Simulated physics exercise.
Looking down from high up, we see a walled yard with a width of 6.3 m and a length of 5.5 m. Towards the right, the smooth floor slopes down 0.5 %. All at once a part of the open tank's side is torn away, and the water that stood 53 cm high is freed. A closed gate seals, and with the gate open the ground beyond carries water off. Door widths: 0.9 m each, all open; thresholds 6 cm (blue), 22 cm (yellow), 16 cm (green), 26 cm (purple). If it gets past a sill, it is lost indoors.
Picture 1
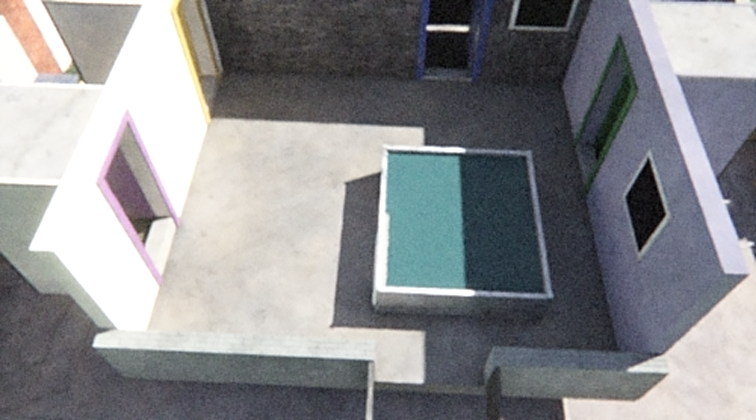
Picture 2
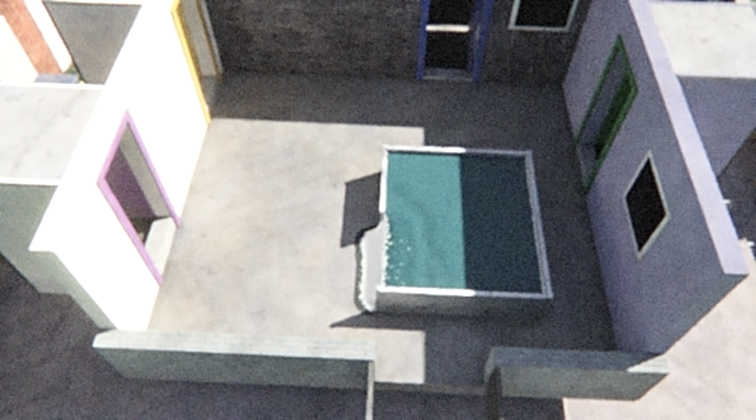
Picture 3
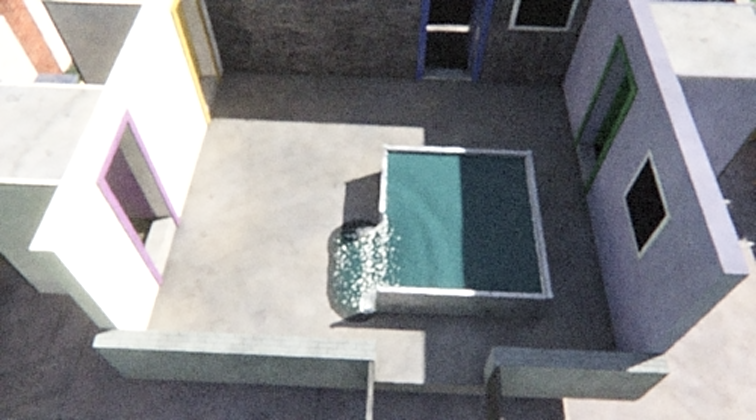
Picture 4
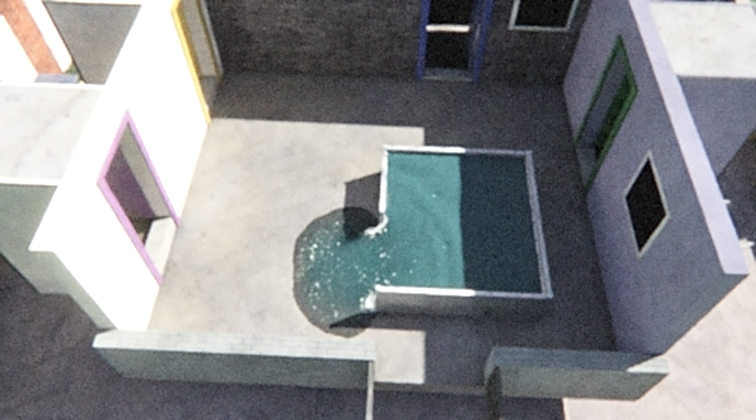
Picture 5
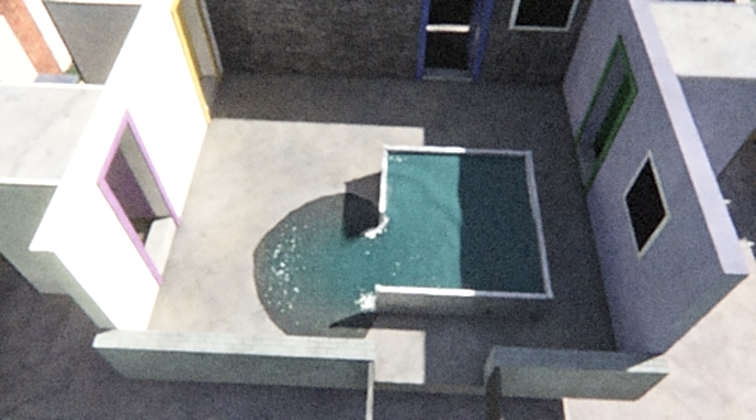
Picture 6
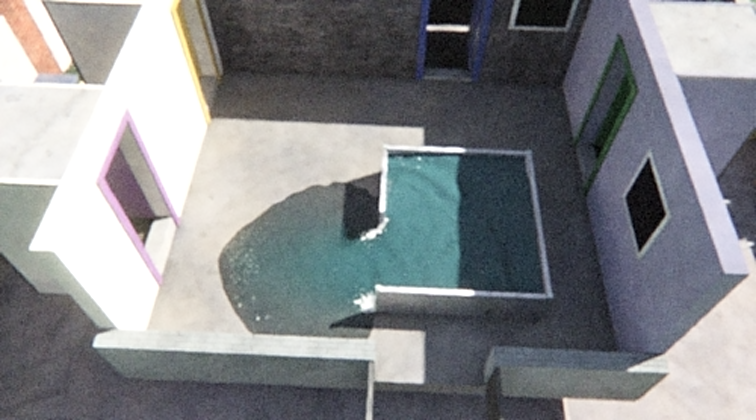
At the start, still blue-green water fills a square open tank in a walled yard with coloured door surrounds. Part of the tank's left side gives way and water pours through the gap, foaming at its edges. It spreads leftward across the pale floor in a widening, rounded dark sheet.
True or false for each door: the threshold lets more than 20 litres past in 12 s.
Blue door false, yellow door false, green door false, purple door false.
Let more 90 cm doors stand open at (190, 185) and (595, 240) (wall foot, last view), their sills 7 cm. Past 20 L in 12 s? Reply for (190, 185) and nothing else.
At that door: Exceeding the limit.
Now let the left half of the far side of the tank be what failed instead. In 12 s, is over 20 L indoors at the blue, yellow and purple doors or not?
Blue exceeds; yellow falls short; purple falls short.
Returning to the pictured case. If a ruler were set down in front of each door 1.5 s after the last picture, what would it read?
Door by door in cm, blue shows 0, yellow shows 0, green shows 0, purple shows 24.
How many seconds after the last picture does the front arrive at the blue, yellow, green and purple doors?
So blue at 4.5 s, yellow at 1.6 s, green at 6.5 s, and purple at 0.3 s.
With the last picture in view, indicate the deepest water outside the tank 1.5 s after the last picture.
You'll find it around (144, 338).
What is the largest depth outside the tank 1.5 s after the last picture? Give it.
About 40 cm at most.
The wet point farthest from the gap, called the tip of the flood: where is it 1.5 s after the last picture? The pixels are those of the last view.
Roughly at pixel (208, 123).
Then, 0.7 s after the last picture water covers 30 % of the floor and is deepest (30 cm) near (365, 288); blue door not reached, yellow door not reached, green door not reached, purple door 21 cm at the sill, 0 L in.
Then, 1.5 s after the last picture water covers 30 % of the floor and is deepest (40 cm) near (144, 338); blue door not reached, yellow door not reached, green door not reached, purple door 24 cm at the sill, 0 L in.
Then, 2.8 s after the last picture water covers 40 % of the floor and is deepest (26 cm) near (252, 343); blue door not reached, yellow door 6 cm at the sill, 0 L in, green door not reached, purple door 22 cm at the sill, 3 L in.
Then, 6.3 s after the last picture water covers 85 % of the floor and is deepest (16 cm) near (211, 115); blue door 6 cm at the sill, 0 L in, yellow door 16 cm at the sill, 0 L in, green door not reached, purple door 14 cm at the sill, 3 L in.
Then, 11.3 s after the last picture water covers 95 % of the floor and is deepest (16 cm) near (598, 311); blue door 5 cm at the sill, 0 L in, yellow door 8 cm at the sill, 0 L in, green door 12 cm at the sill, 0 L in, purple door 6 cm at the sill, 3 L in.
